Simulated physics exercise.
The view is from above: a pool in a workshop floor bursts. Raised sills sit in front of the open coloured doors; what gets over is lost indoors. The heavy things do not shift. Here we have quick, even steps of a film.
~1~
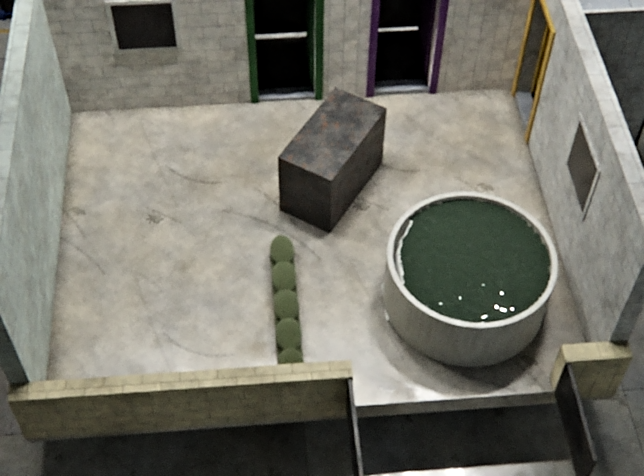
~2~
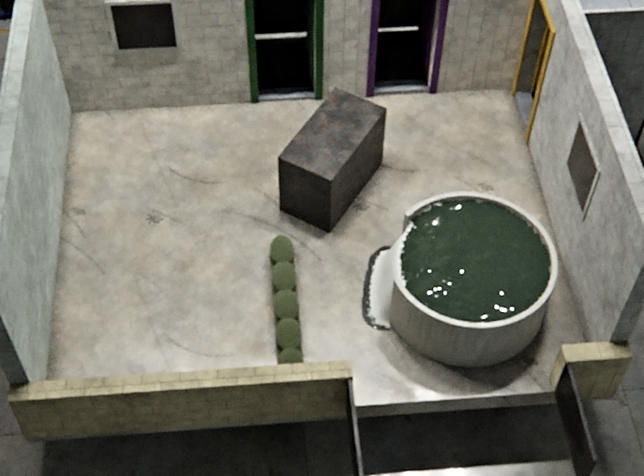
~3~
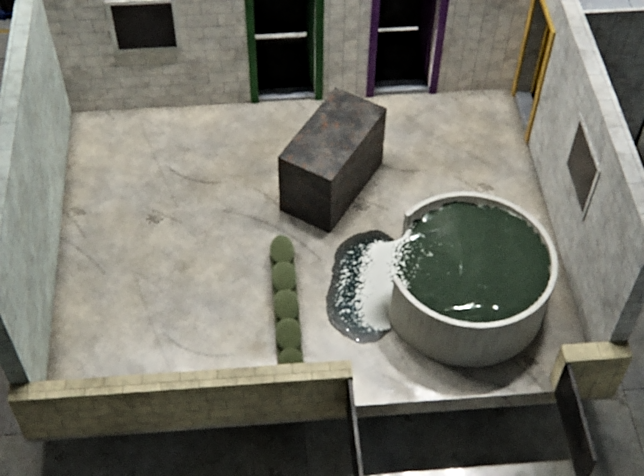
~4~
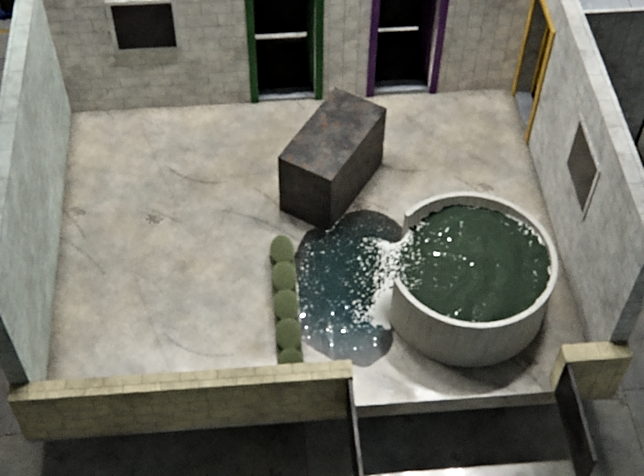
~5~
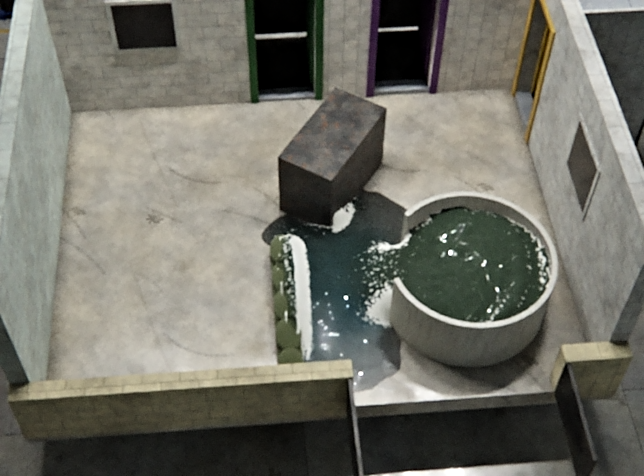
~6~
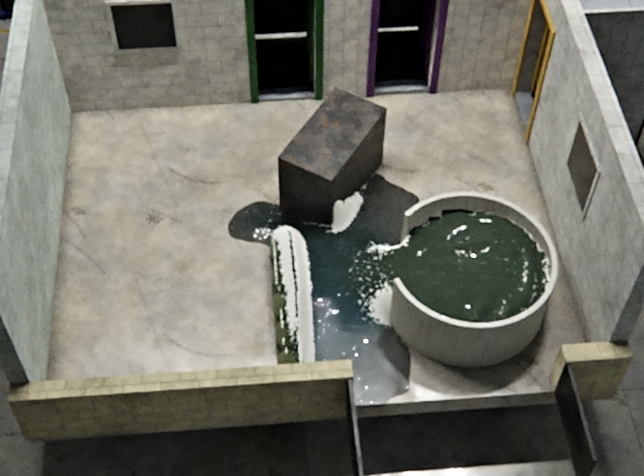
At the start, a round pool of dark green water stands whole and still in a walled workshop, near a dark block and a row of green bushes. Water then bursts from its left side, spreads across the floor to the bushes and block, and finally runs between them to the left.
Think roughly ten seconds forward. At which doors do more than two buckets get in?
In order: Purple door: Up to two buckets. Green door: Up to two buckets. Yellow door: Up to two buckets.
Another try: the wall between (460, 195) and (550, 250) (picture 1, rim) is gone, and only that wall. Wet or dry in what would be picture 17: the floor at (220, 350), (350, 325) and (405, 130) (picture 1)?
Going through them, the first would be still bare, the next still bare and the last submerged.
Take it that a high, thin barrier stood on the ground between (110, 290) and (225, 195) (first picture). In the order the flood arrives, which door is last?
The purple one.
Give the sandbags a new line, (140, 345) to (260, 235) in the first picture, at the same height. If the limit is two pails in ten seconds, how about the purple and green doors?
Note - purple door: Below the mark, green door: Beyond the mark.
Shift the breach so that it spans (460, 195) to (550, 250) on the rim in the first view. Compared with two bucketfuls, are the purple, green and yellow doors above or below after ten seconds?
One by one: Purple door ends up above; green door ends up above; yellow door ends up above.
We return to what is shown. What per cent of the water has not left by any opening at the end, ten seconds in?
Roughly 76 parts in a hundred.
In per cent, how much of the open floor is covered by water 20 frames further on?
I'd put it at roughly 75 per cent.
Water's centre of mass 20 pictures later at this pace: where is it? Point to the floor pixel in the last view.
Roughly (322, 259).
A moment on, water covers 30 % of the floor; the purple door not reached, the green door not reached, the yellow door not reached.
Next, water covers 65 % of the floor; the purple door not reached, the green door not reached, the yellow door not reached.
Then, water covers 75 % of the floor; the purple door wet at the sill, nothing in, the green door wet at the sill, nothing in, the yellow door wet at the sill, nothing in.
Later, water covers 90 % of the floor; the purple door wet at the sill, nothing in, the green door wet at the sill, nothing in, the yellow door wet at the sill, nothing in.
In the end, water covers 95 % of the floor; the purple door wet at the sill, nothing in, the green door under two buckets in, the yellow door wet at the sill, nothing in.
